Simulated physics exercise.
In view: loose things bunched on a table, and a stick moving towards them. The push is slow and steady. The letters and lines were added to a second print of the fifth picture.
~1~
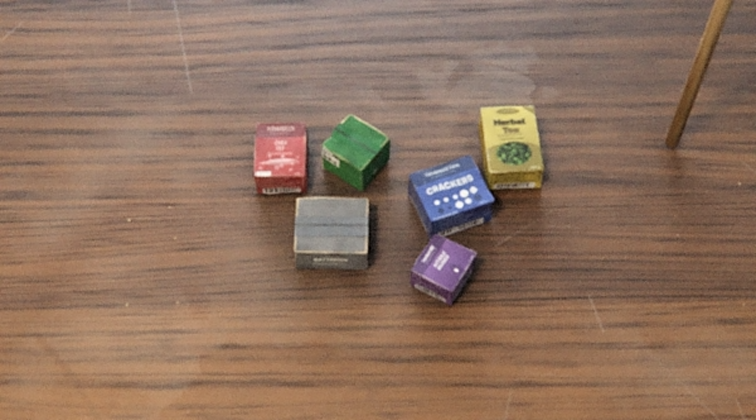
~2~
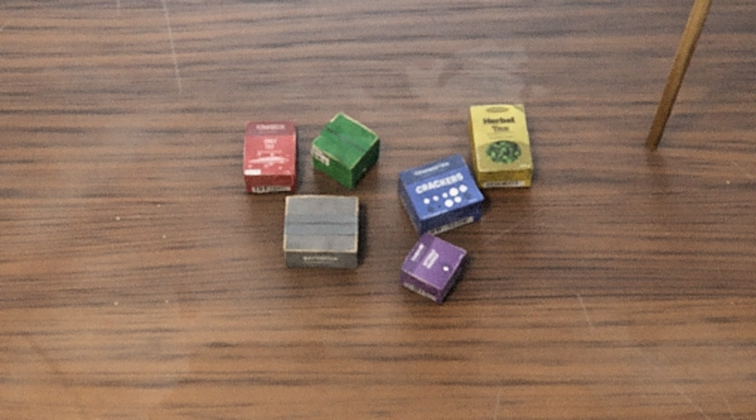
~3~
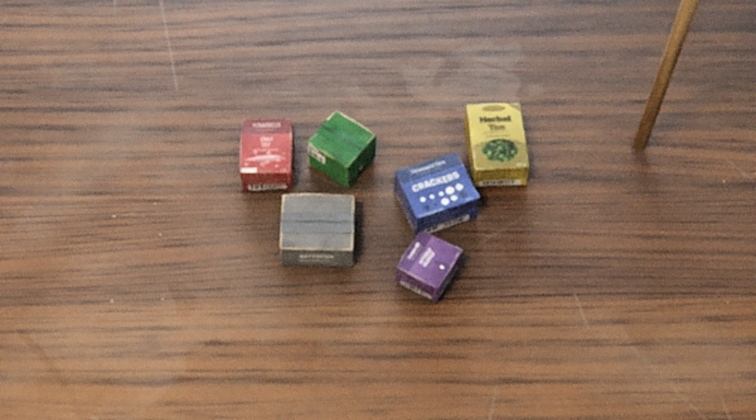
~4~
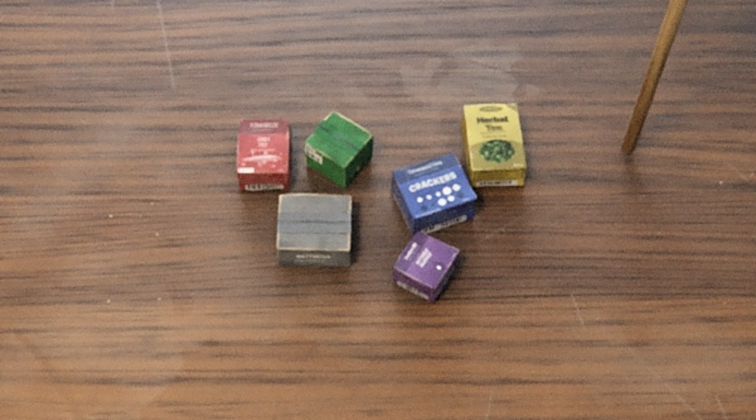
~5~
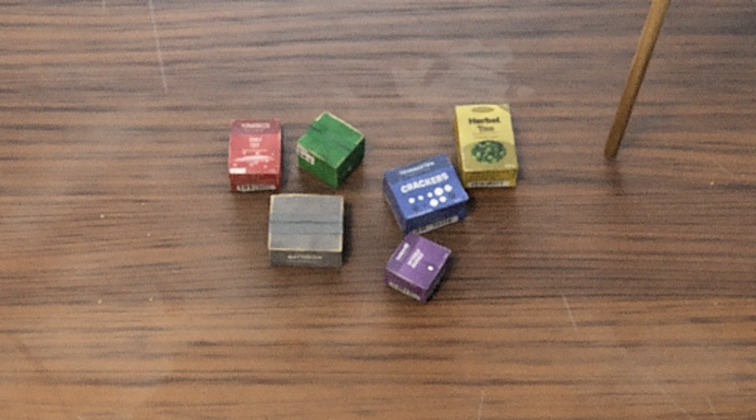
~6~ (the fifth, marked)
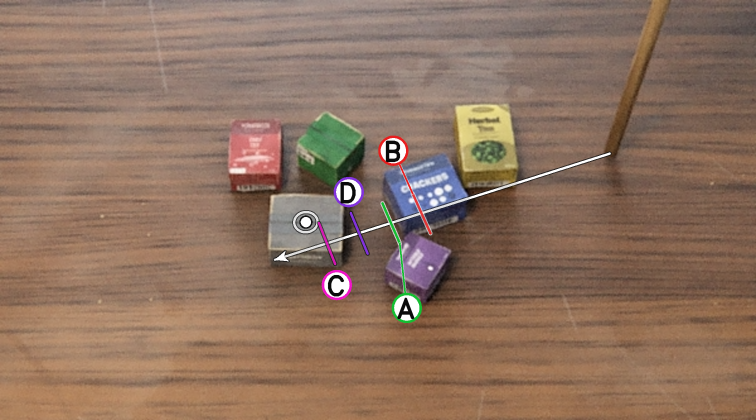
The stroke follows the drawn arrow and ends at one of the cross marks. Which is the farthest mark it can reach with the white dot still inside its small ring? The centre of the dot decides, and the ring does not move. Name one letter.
As far as tick B.
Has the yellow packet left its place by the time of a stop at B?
Yes.
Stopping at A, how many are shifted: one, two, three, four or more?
It has moved three.
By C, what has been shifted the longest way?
The blue packet has gone farthest.
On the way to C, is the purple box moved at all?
No.
On the marked copy, A at (391, 223); B at (422, 213); C at (327, 243); D at (359, 233); the arrow from (610, 154) to (274, 260); the white dot at (306, 222).
With B. Early on, foot of the stick (543, 175).
Further on, foot of the stick (476, 197); yellow packet (468, 144); blue packet (416, 196).
At the end, foot of the stick (422, 214); blue packet (380, 204); yellow packet (467, 143); the dot is still in its ring.
As for the rest, A shifts the dotted thing to (280, 233); C shifts the dotted thing to (213, 231); D shifts the dotted thing to (246, 234).
